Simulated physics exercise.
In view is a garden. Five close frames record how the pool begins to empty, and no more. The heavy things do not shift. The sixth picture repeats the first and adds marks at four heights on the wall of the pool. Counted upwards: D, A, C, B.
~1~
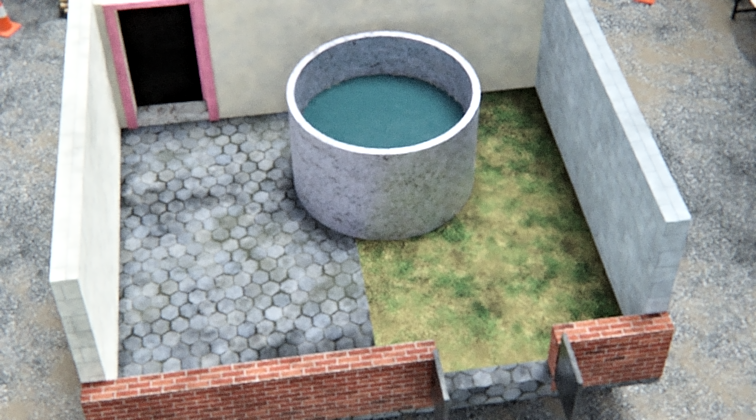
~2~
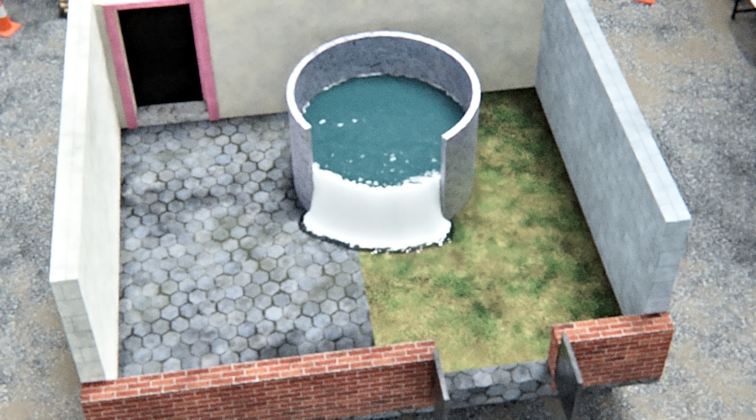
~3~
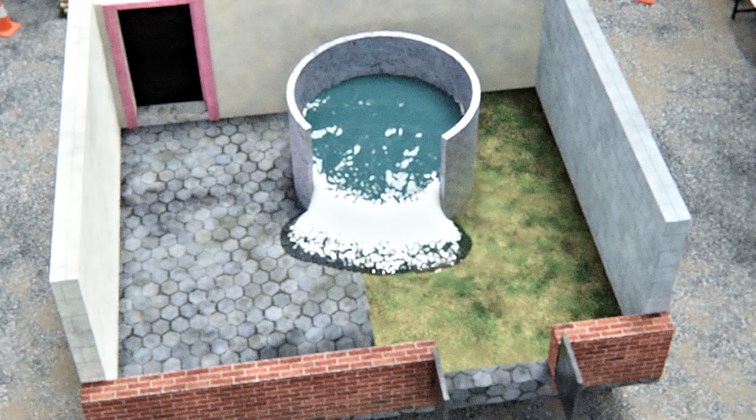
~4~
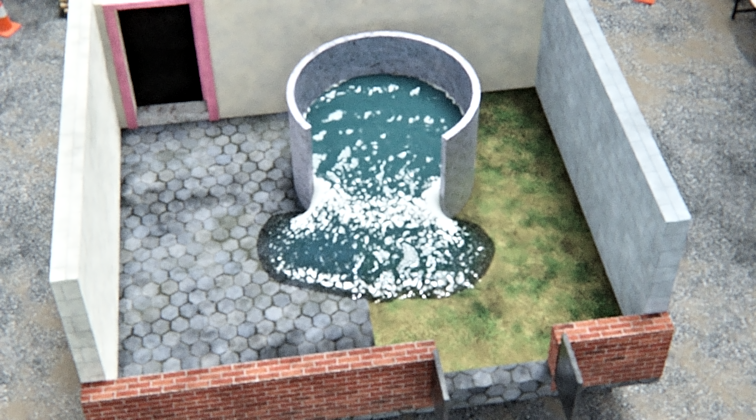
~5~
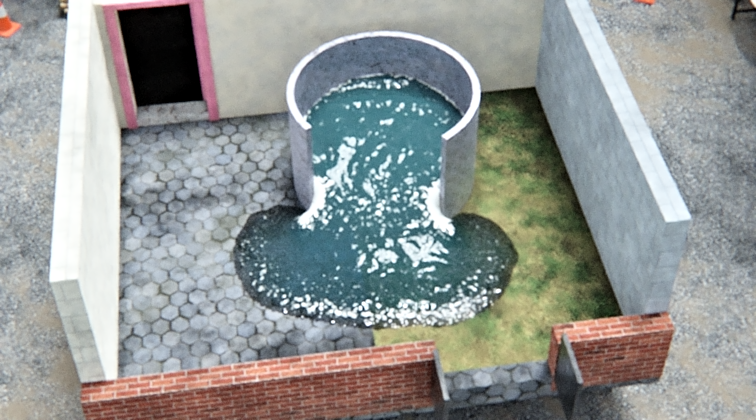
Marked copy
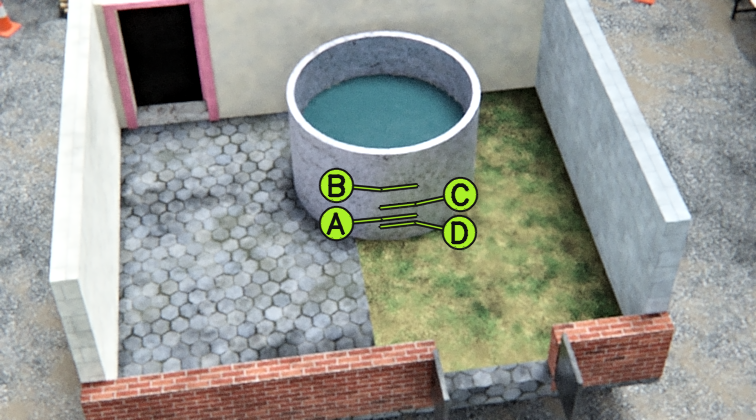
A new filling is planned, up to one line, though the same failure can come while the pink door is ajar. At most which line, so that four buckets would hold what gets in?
Use mark C.
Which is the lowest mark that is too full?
The answer is B.
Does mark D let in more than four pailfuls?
No, that is safe.
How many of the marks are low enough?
Three of them.
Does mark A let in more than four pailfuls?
No.
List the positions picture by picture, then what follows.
In the first picture, water in the pool at rest, its middle at (384, 128); foot of the pink doorway at (174, 123); open gate at (494, 329).
In the second picture, front seen at (449, 232), 2 % of the ground wet.
In the third picture, front seen at (463, 246), 6 % of the ground wet.
In the fourth picture, front seen at (486, 251), 12 % of the ground wet.
In the fifth picture, front seen at (501, 282), 19 % of the ground wet.
On the marked copy, A at (398, 217); B at (398, 187); C at (398, 205); D at (398, 224); from the bottom up D, A, C, B.
For mark A, nothing gets over.
For mark B, about 10 bucketfuls get in.
For mark C, a bucket or two gets in.
For mark D, nothing gets over.
